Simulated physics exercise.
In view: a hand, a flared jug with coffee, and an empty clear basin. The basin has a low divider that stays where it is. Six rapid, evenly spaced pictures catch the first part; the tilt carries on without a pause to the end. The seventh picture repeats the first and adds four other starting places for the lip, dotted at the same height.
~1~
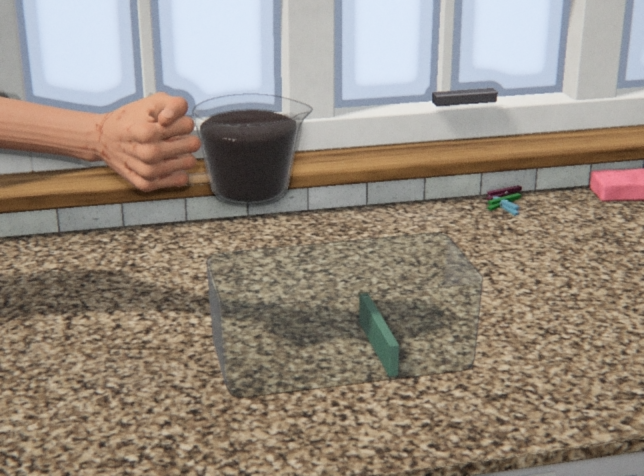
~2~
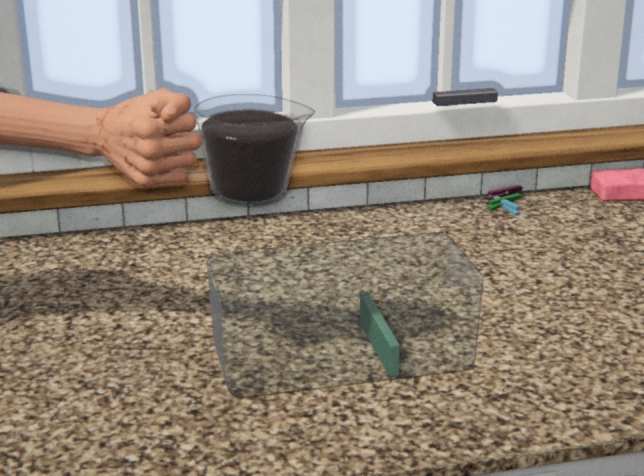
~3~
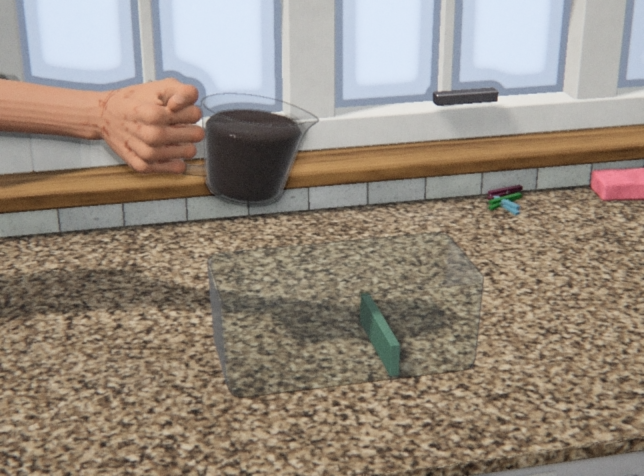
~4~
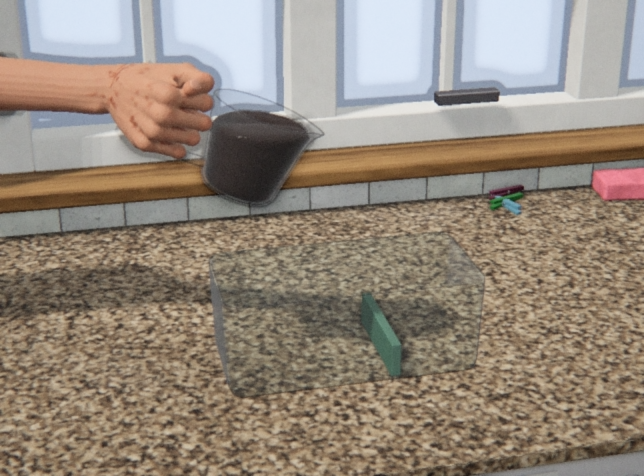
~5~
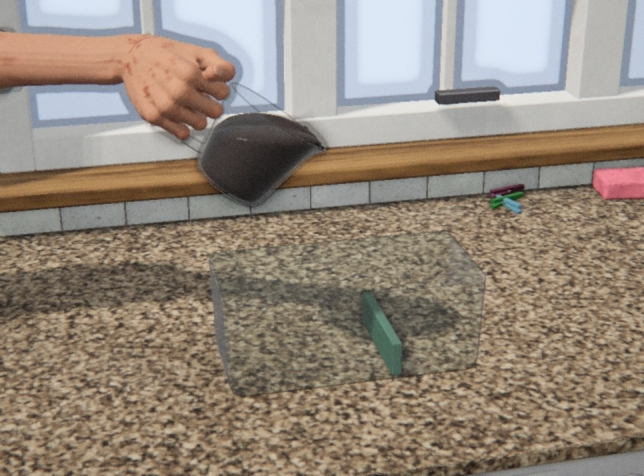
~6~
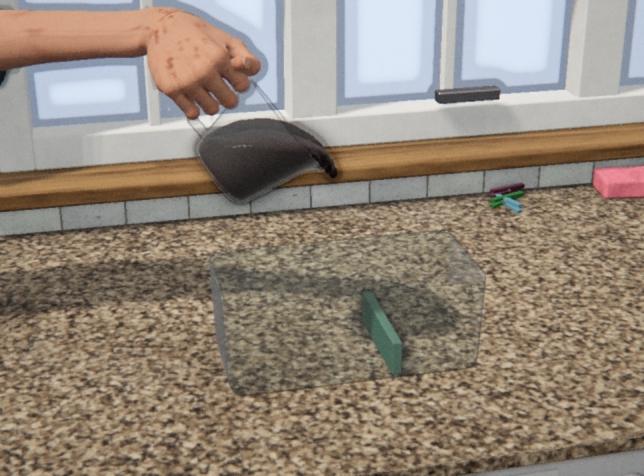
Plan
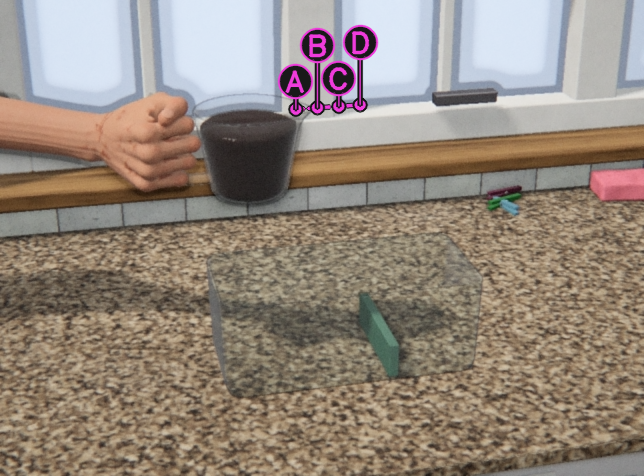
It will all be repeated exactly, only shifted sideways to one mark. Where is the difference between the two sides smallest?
Use spot D.
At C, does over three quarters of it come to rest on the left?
No.
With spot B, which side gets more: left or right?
The left side.
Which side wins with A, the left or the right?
The left one.
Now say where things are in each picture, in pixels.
In the first frame, upright, lip at (311, 108); basin from (226, 395) to (473, 365); top of the wall at (379, 318); nothing has left yet.
In the second frame, tipped about 3°, lip at (313, 110); nothing has left yet.
In the third frame, tipped about 10°, lip at (317, 118); nothing has left yet.
In the fourth frame, tipped about 22°, lip at (323, 132); nothing has left yet.
In the fifth frame, tipped about 37°, lip at (324, 149); coffee is over the lip, down to (320, 144).
In the sixth frame, tipped about 54°, lip at (320, 169); coffee is over the lip, down to (330, 173).
In magenta, A at (295, 109); B at (317, 107); C at (338, 106); D at (360, 104).
If A is chosen, about 84 % ends left of the wall and 9 % right of it; 7 % is lost outside.
If B is chosen, about 80 % ends left of the wall and 15 % right of it; 5 % is lost outside.
If C is chosen, about 66 % ends left of the wall and 27 % right of it; 7 % is lost outside.
If D is chosen, about 49 % ends left of the wall and 42 % right of it; 9 % is lost outside.
